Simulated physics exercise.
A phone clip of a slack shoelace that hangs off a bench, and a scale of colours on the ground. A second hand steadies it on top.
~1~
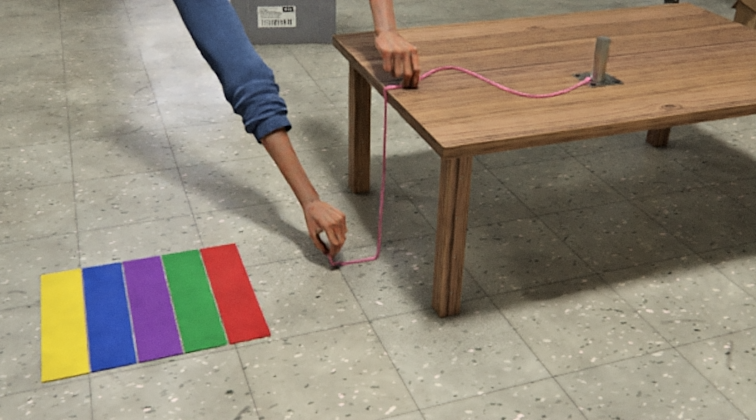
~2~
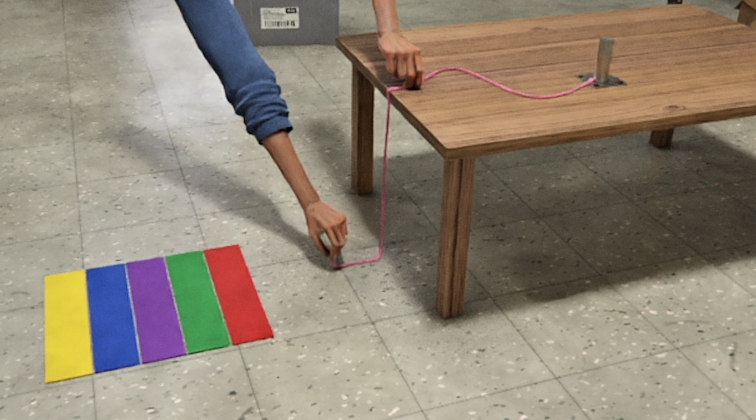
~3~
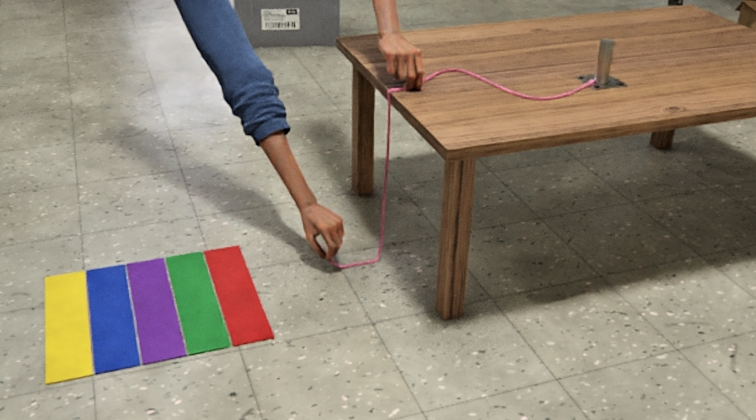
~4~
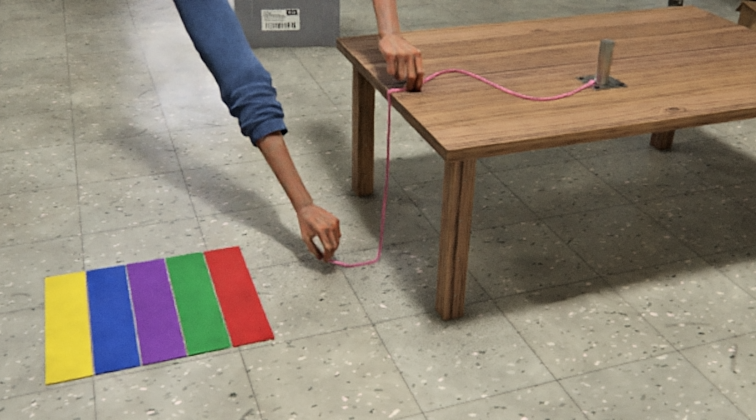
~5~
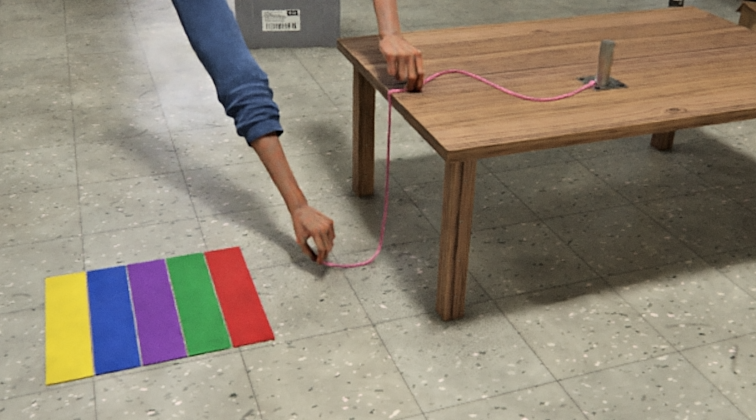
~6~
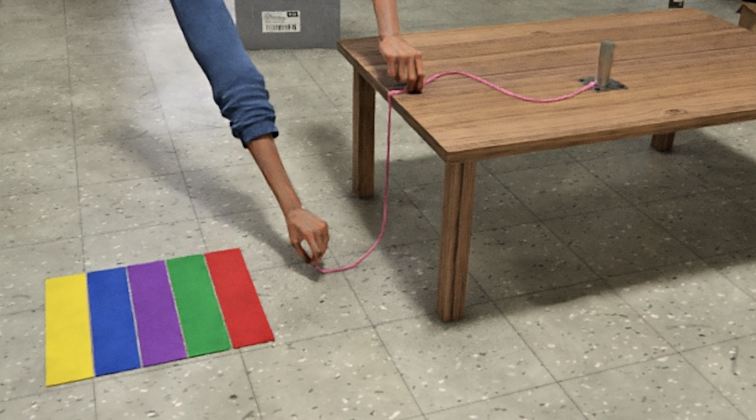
A hand holding the end of a pink shoelace near the floor moved slightly left toward the coloured strips, while another hand kept the lace pressed at the edge of the wooden bench.
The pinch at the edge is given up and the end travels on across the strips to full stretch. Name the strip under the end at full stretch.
It gets as far as the blue strip.
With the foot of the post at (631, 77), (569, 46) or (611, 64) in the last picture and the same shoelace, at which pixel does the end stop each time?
About (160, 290), (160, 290) and (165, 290).
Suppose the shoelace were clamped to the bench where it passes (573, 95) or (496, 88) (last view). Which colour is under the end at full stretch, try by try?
It would be blue; purple.
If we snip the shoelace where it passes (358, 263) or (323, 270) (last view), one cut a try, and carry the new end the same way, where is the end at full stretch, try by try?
Try by try, around (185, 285) and (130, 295).
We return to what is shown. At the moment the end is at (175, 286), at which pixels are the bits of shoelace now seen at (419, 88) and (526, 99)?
The first at (380, 143), the second at (502, 87).
Soon after, end near (175, 286); over green.
Then, end near (133, 293); over purple.
At full stretch, end near (108, 298); over blue. The blue one.
